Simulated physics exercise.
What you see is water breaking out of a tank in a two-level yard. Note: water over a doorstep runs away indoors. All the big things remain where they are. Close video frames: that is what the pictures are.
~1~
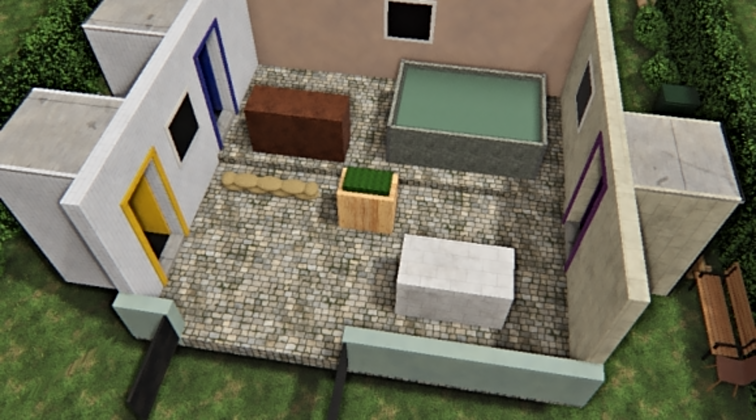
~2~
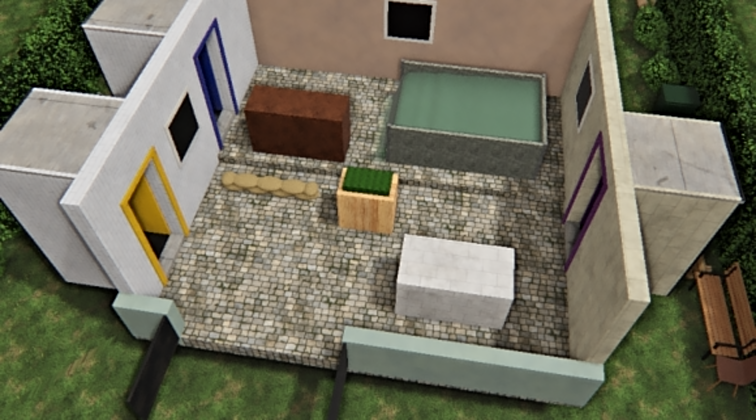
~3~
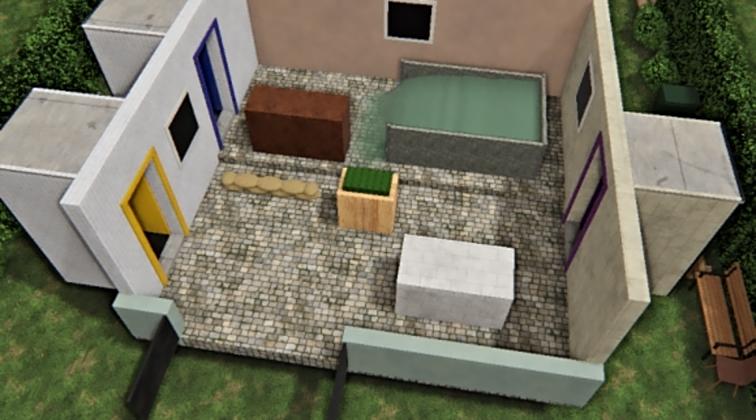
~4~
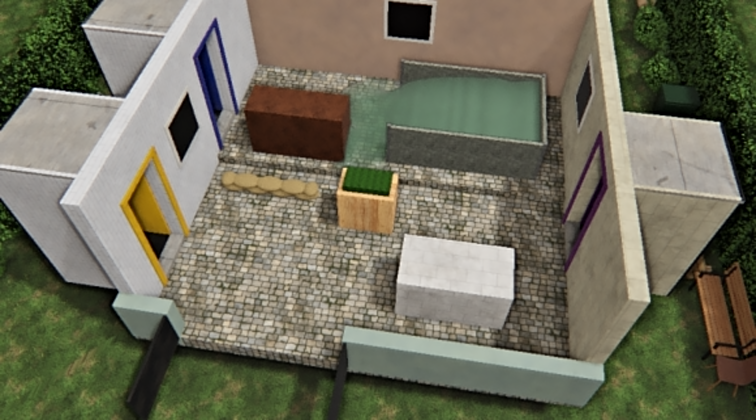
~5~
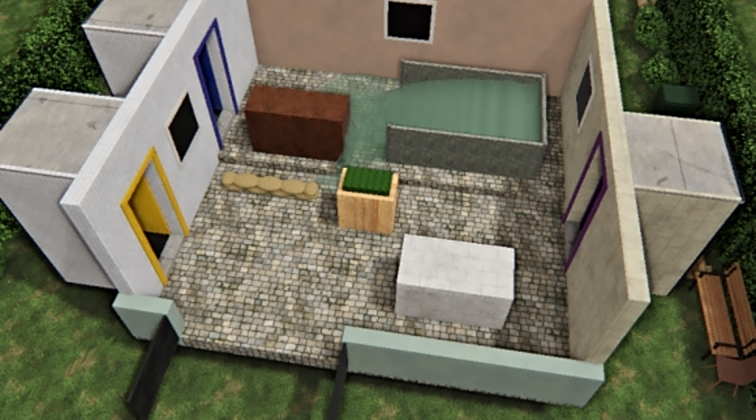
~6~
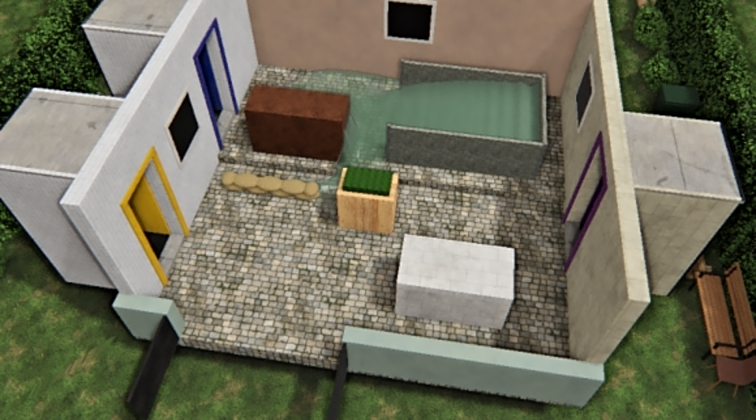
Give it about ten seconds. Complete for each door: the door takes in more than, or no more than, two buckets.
Completed: The purple door takes in no more than two buckets; the yellow door takes in no more than two buckets; the blue door takes in more than two buckets.
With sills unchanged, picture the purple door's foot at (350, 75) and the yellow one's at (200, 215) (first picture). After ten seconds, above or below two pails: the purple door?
Put simply, the purple door gets past the mark.
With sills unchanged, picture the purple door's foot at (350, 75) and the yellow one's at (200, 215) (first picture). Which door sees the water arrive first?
The door marked purple.
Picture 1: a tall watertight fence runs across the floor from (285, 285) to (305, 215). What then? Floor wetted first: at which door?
The first is the door marked blue.
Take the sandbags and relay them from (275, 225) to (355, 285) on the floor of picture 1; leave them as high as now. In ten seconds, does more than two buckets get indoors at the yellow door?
Yellow door: Over the limit.
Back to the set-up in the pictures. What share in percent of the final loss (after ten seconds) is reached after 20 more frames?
Roughly 25 percent.
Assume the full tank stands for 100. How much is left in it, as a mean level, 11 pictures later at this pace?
About 36 per cent.
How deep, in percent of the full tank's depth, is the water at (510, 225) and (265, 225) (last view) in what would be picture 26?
About 4 per cent at the first place and 4 per cent at the second.
A moment on, water covers 30 % of the floor; the purple door not reached, the yellow door not reached, the blue door over two buckets in.
Next, water covers 50 % of the floor; the purple door not reached, the yellow door not reached, the blue door over two buckets in.
Then, water covers 65 % of the floor; the purple door wet at the sill, nothing in, the yellow door wet at the sill, nothing in, the blue door far over two buckets in.
Later, water covers 80 % of the floor; the purple door wet at the sill, nothing in, the yellow door under two buckets in, the blue door far over two buckets in.
In the end, water covers 95 % of the floor; the purple door under two buckets in, the yellow door under two buckets in, the blue door far over two buckets in.
